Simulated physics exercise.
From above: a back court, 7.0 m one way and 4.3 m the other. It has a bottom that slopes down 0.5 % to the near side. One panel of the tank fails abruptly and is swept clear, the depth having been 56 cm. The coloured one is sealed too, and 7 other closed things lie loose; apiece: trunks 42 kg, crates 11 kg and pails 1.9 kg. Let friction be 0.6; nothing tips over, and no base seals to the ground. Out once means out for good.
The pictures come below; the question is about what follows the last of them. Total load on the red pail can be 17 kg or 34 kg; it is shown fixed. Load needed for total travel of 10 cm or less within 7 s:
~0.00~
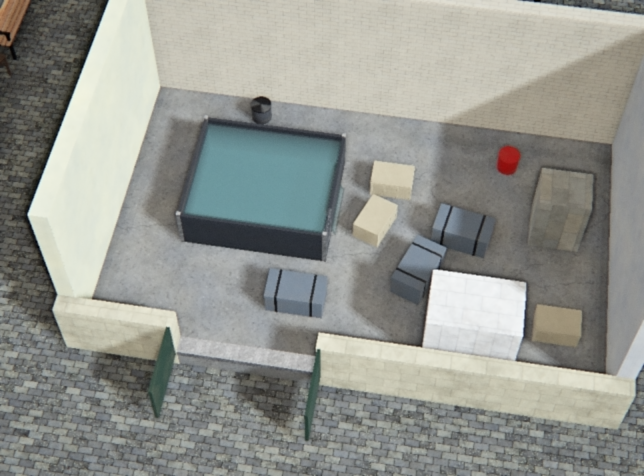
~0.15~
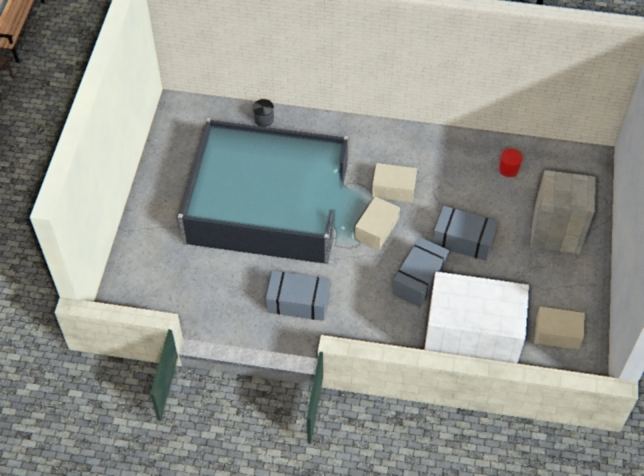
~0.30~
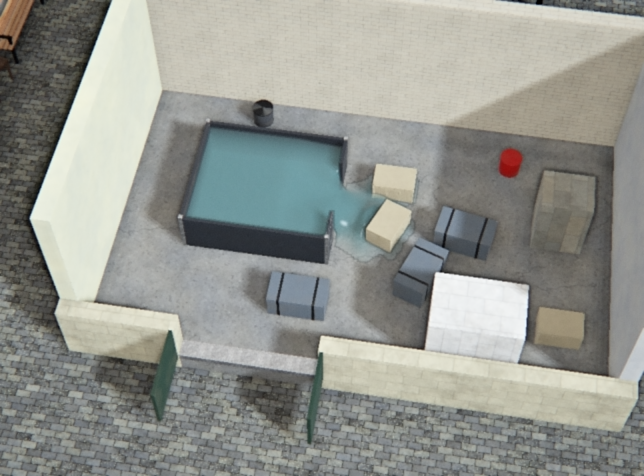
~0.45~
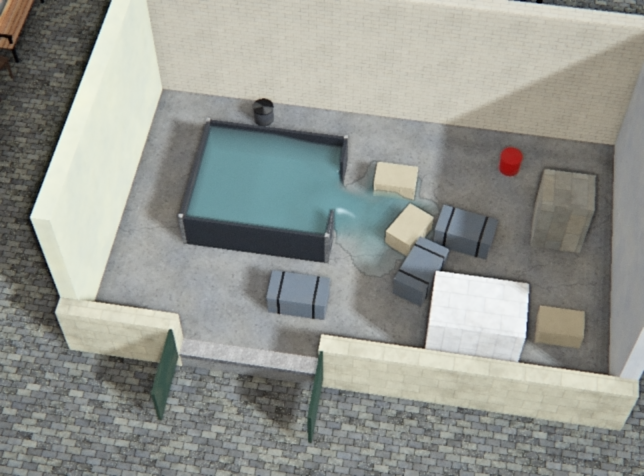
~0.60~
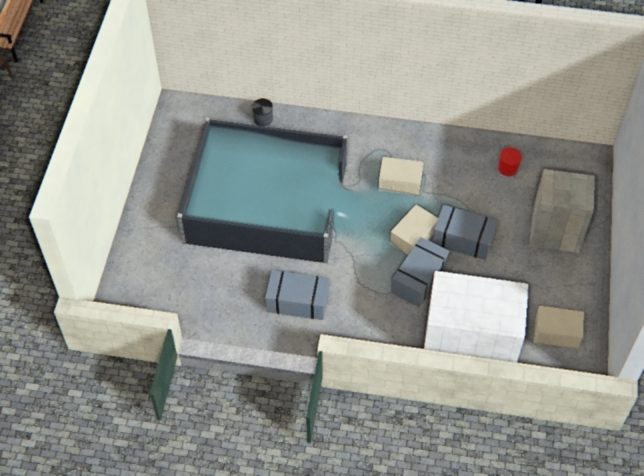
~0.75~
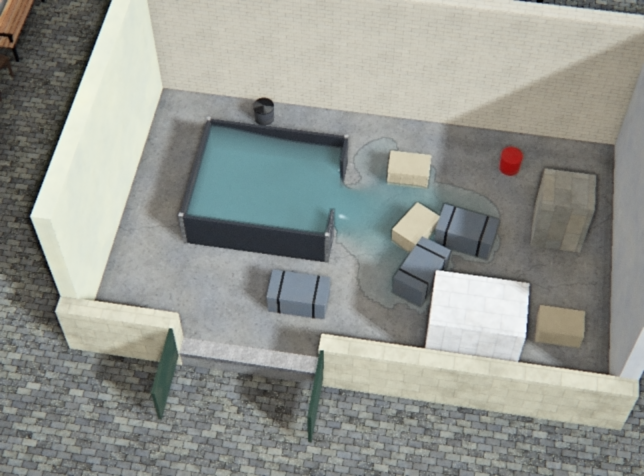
Higher only.
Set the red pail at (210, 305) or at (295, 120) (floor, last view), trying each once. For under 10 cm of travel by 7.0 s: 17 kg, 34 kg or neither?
Taking the two tries in order, even the light one works and even the light one works.
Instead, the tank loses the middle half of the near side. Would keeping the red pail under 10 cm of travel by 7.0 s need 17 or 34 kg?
Answer: The small one.
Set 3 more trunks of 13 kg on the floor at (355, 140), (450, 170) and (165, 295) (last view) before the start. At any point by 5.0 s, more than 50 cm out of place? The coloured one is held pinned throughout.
In order: Not as far, then farther, then not as far.
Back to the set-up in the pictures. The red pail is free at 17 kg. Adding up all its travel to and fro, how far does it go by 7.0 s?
Roughly 60 cm.
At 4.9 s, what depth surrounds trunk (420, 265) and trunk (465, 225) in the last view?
I'd put it at 7 cm and 12 cm respectively.
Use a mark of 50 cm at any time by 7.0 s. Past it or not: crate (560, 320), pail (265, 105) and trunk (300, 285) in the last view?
Above, below, below.
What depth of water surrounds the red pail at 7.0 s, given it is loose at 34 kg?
Something like 11 centimetres.
After 1.4 s the red pail would be 0 cm from its start with 17 kg and 0 cm from its start with 34 kg; 4 cm of water round it then.
After 3.1 s the red pail would be 56 cm from its start with 17 kg and 0 cm from its start with 34 kg; 8 cm of water round it then.
After 4.9 s the red pail would be 49 cm from its start with 17 kg and 0 cm from its start with 34 kg; 14 cm of water round it then.
After 7.0 s the red pail would be 49 cm from its start with 17 kg and 0 cm from its start with 34 kg; 11 cm of water round it then.
